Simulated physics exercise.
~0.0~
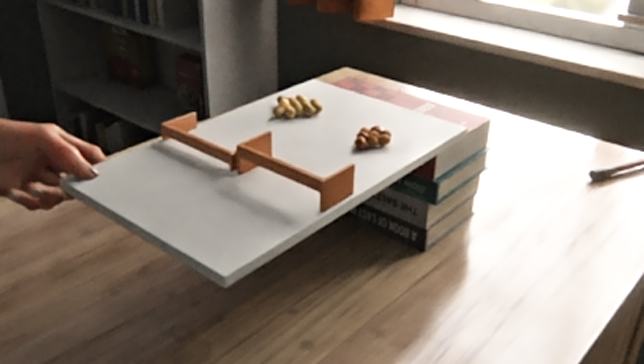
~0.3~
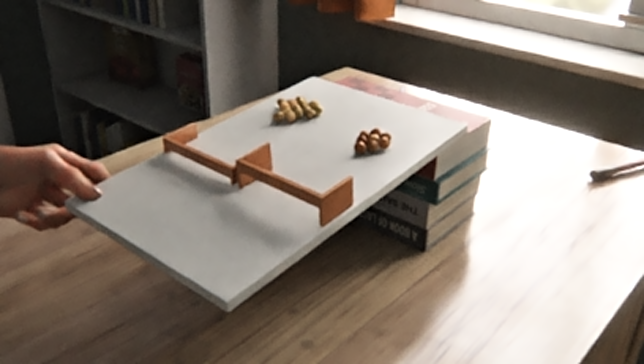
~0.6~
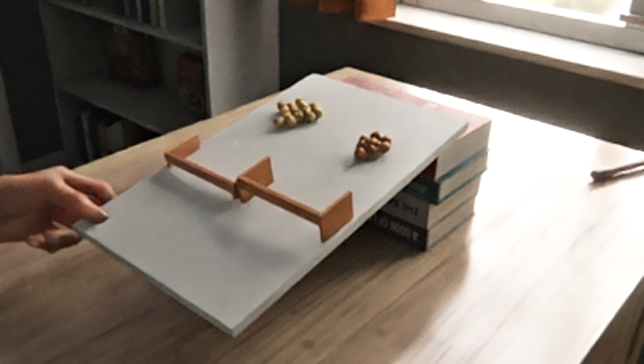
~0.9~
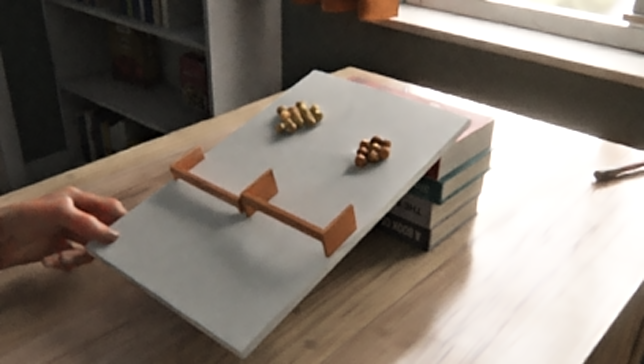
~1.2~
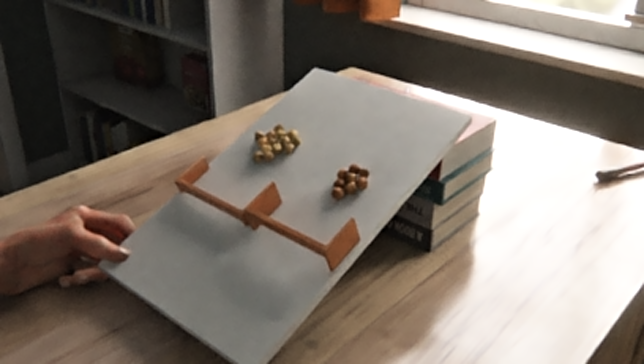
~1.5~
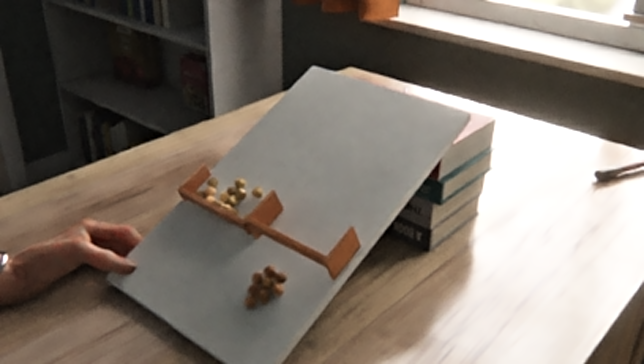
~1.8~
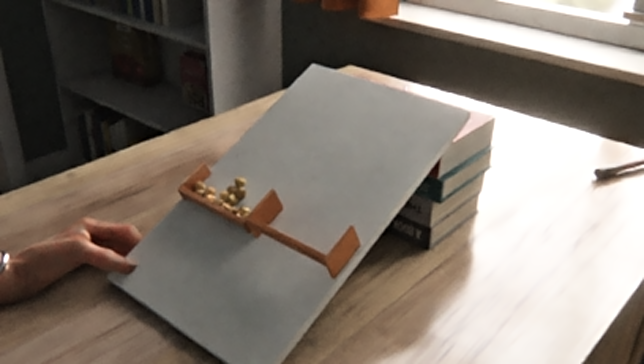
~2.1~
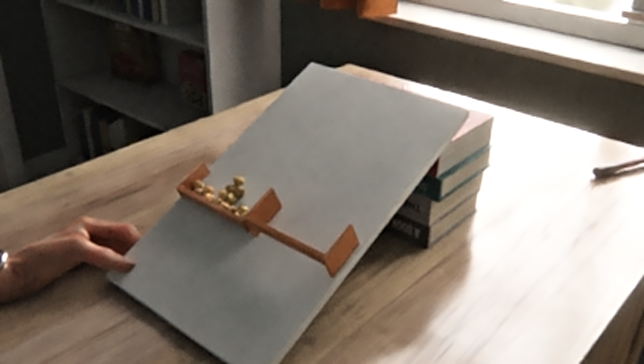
A hand lowers a white board until one nut pile slips under its orange barrier.
